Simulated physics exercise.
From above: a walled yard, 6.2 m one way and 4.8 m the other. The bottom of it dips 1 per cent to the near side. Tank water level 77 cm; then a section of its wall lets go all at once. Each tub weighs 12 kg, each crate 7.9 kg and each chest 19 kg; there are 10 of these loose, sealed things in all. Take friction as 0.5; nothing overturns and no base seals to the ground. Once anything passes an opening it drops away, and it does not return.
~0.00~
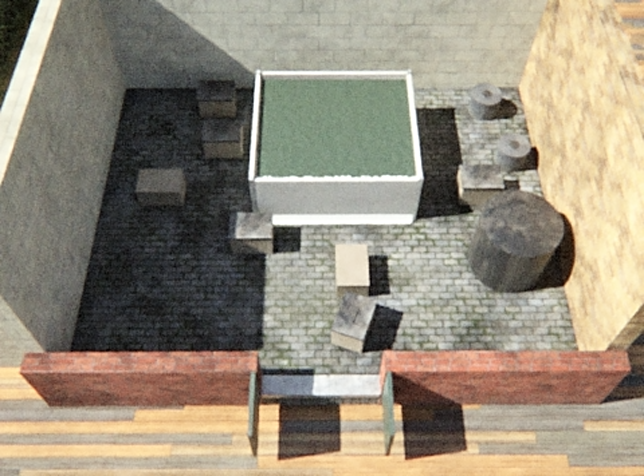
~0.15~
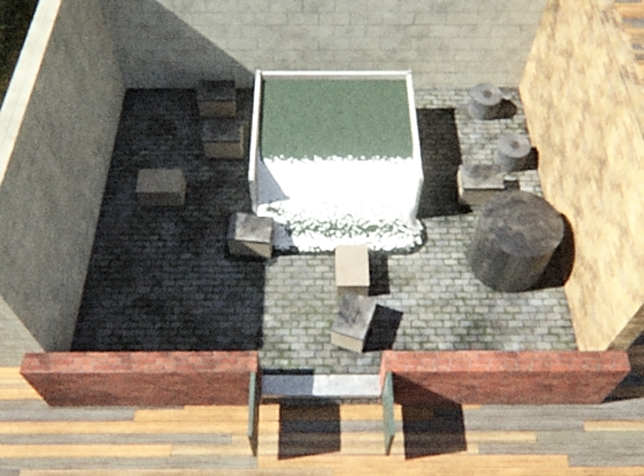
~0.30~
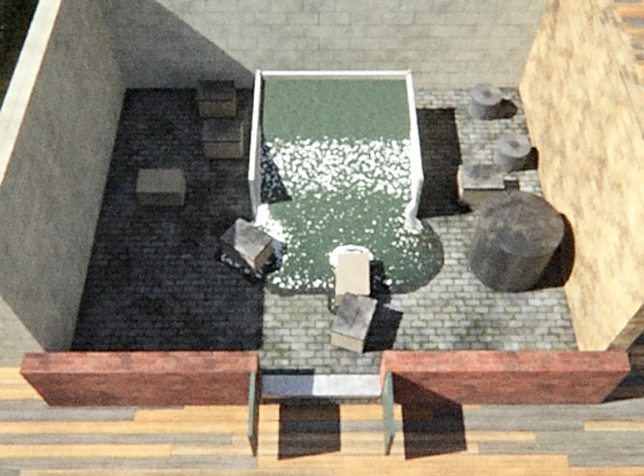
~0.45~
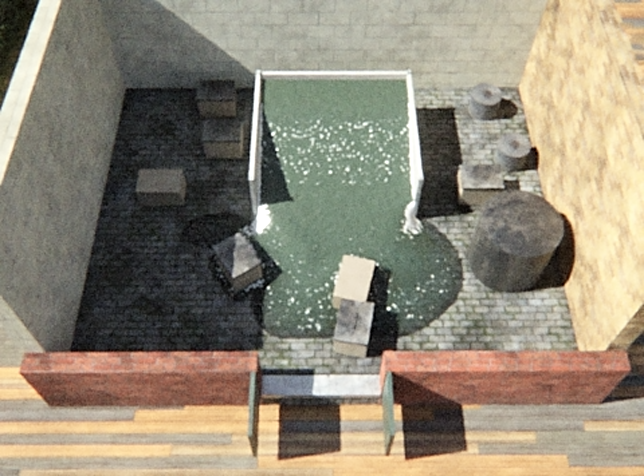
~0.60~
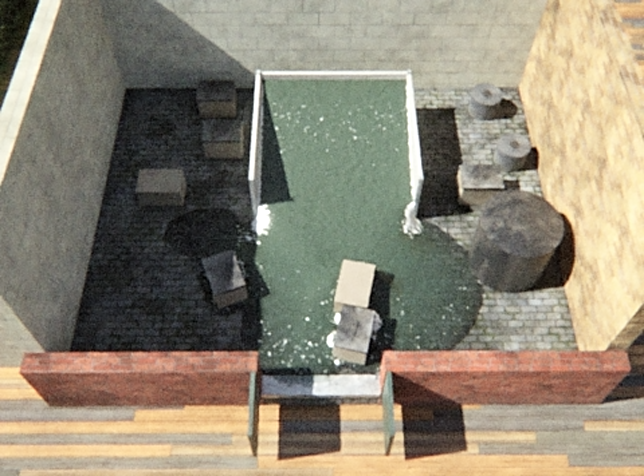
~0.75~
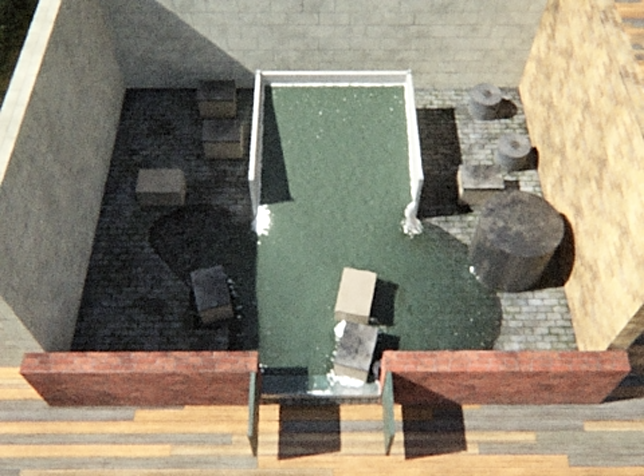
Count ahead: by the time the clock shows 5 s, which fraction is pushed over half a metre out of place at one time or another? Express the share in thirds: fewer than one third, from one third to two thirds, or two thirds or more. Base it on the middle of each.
The fraction sits in the middle, a third or more yet beneath two thirds.
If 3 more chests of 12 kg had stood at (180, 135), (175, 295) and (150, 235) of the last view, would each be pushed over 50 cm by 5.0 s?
Within it, beyond it, beyond it.
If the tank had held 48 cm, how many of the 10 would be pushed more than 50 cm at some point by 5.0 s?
Result: 3.
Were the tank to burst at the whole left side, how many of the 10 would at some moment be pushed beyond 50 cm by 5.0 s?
Then the count would be 7.
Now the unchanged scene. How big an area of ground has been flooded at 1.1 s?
About 14 m2.
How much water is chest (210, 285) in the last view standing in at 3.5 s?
Roughly 4 cm.
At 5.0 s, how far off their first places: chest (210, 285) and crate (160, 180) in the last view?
The first is off by 120 cm, the second by 100 cm.
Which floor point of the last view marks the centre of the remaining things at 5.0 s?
I'd put it close to (315, 139) in the last view.
After 1.1 s 3 of 10 are over 50 cm from their spots; 1 afloat.
After 2.2 s 3 of 10 are over 50 cm from their spots; 1 afloat.
After 3.5 s 4 of 10 are over 50 cm from their spots; 0 afloat.
After 5.0 s 5 of 10 are over 50 cm from their spots, and 5 have been at some point; 0 afloat.
